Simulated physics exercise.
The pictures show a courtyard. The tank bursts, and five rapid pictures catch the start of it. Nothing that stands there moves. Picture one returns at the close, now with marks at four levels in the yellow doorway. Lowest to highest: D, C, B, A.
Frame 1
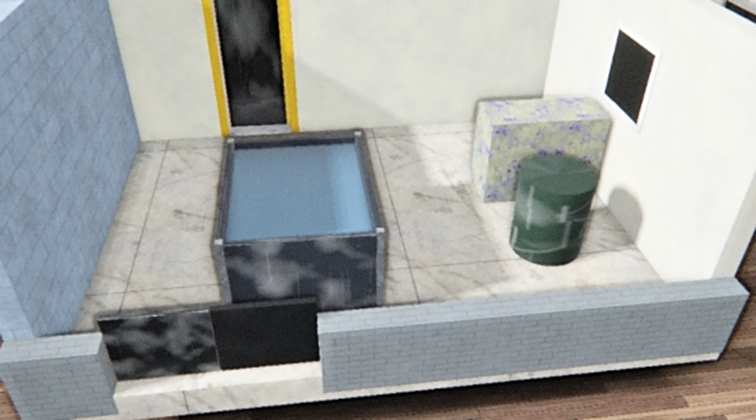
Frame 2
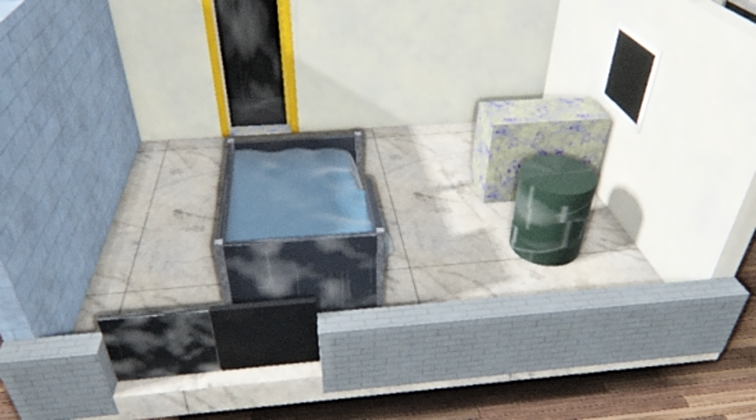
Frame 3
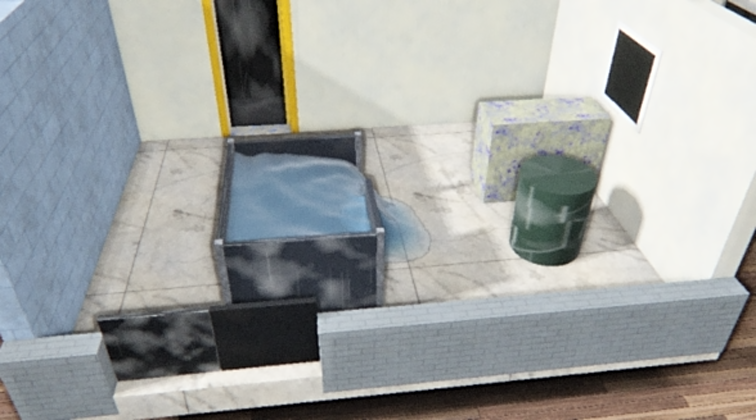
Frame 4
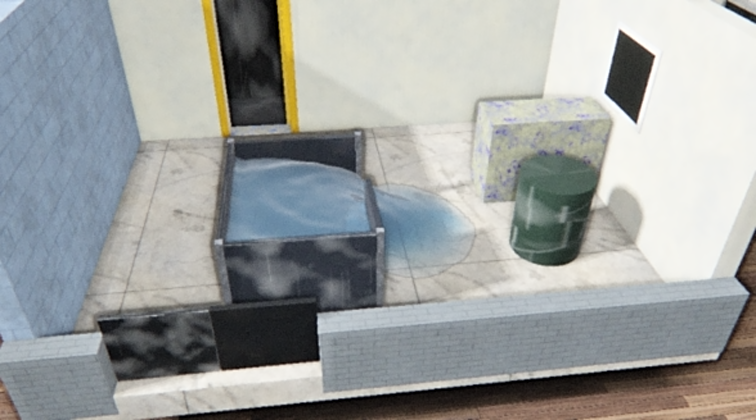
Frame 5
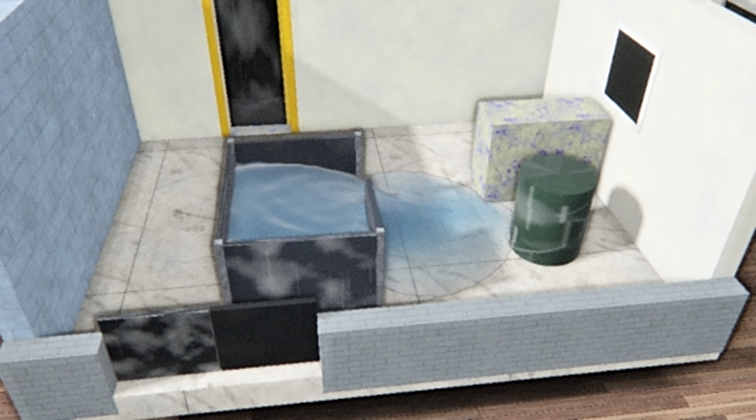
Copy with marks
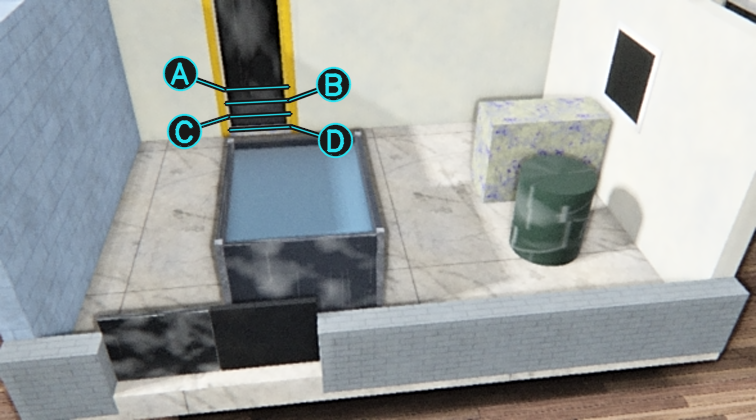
Water in a dark tank heaved up and sloshed about, then poured out through the tank's right side and spread across the pale courtyard floor, reaching toward the green barrel and the flowery block.
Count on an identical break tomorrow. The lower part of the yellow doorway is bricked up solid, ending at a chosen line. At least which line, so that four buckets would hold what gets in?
Height D.
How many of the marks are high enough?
All of them.
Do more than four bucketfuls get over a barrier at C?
No.
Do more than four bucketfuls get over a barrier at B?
No.
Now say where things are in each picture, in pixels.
Water in the tank at rest, its middle at (298, 189); foot of the yellow doorway at (261, 134); shut gate at (212, 318).
Water covers 1 % of the ground and shows as far out as (385, 240).
Water covers 3 % of the ground and shows as far out as (419, 247).
Water covers 8 % of the ground and shows as far out as (469, 228).
Water covers 14 % of the ground and shows as far out as (474, 195).
On the marked copy, A at (256, 88); B at (257, 102); C at (259, 115); D at (260, 128); from the bottom up D, C, B, A.
Choosing A, nothing gets over.
Choosing B, nothing gets over.
Choosing C, nothing gets over.
Choosing D, nothing gets over.
